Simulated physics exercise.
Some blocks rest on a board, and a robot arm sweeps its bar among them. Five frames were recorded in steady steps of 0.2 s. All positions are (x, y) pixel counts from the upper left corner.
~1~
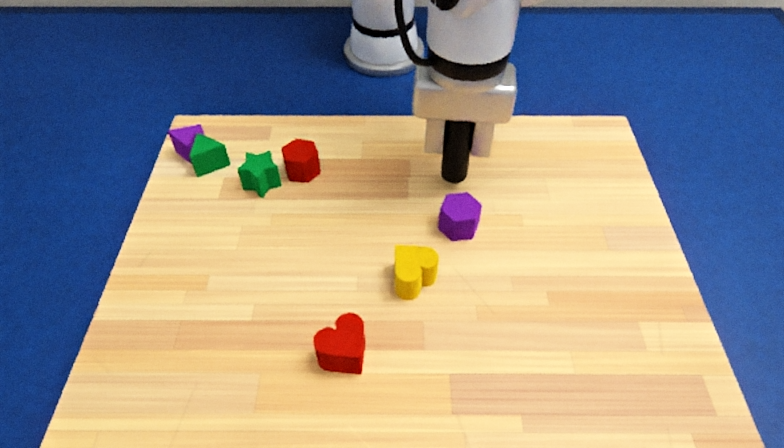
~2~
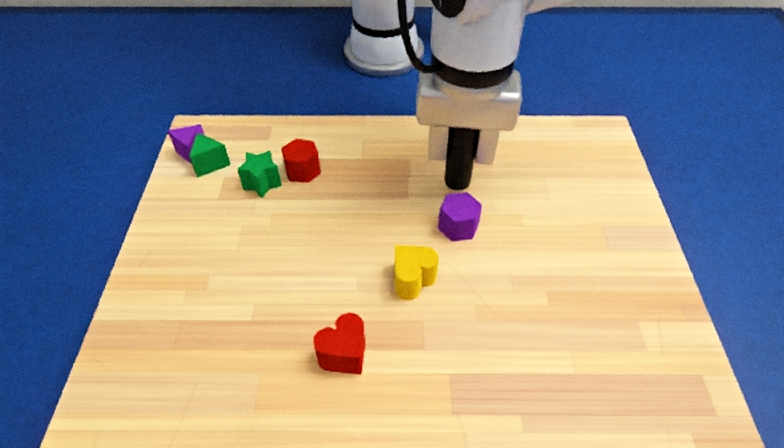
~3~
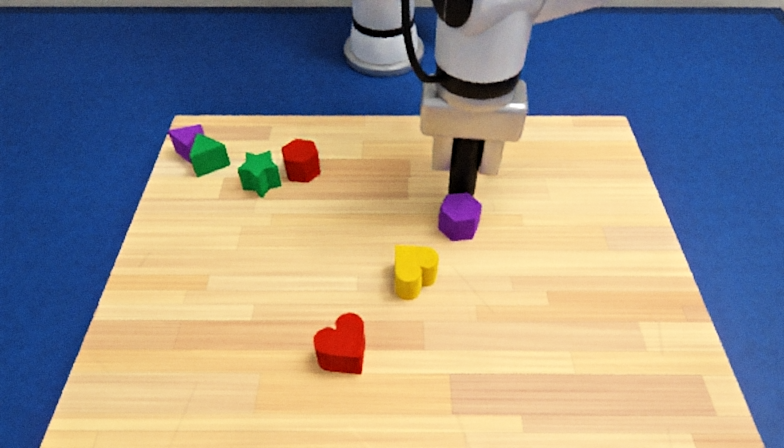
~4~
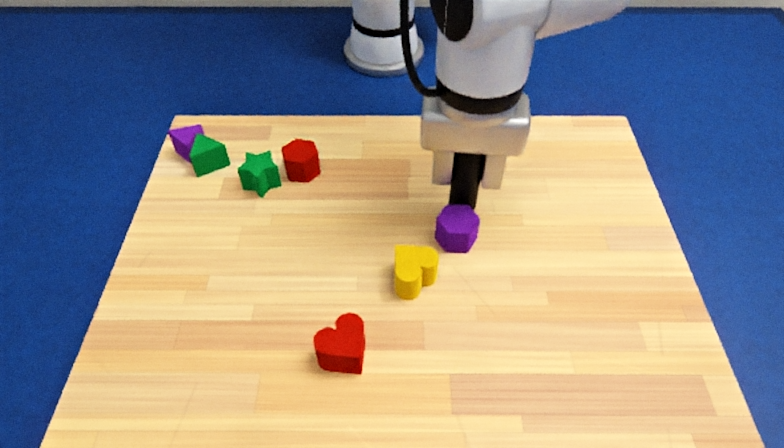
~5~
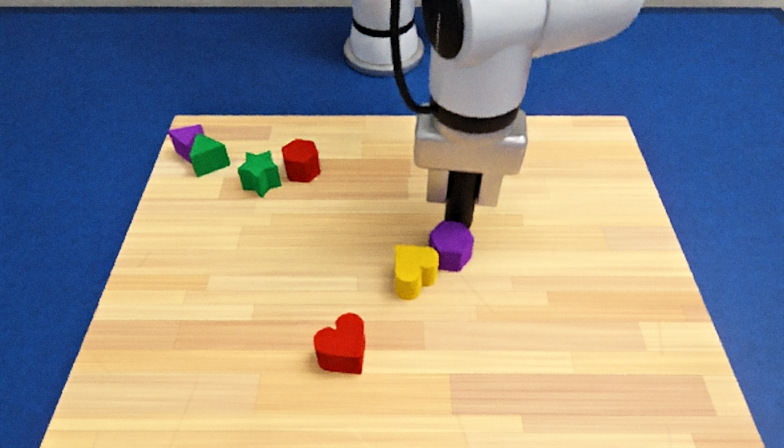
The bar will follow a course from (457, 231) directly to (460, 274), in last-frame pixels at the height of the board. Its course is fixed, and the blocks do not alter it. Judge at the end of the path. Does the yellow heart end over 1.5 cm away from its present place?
Final answer: Yes.
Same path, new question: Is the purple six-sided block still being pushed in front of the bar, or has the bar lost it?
As far as I can tell, the purple six-sided block is still leading the way in front of the bar.
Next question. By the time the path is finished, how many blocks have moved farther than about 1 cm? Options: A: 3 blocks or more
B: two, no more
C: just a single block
(B)
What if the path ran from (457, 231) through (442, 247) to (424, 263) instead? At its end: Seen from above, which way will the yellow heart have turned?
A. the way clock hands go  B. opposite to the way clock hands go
My pick is A.
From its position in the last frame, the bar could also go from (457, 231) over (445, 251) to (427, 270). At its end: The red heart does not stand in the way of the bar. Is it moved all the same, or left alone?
Once the path is done, it remains where it sat before.
On the path given first. Halfway along, bar (459, 245); yellow heart (407, 267), turned 35° clockwise; purple six-sided block (451, 259).
At the end, bar (461, 267); yellow heart (402, 272), turned 60° clockwise; purple six-sided block (447, 280), turned 20° clockwise.
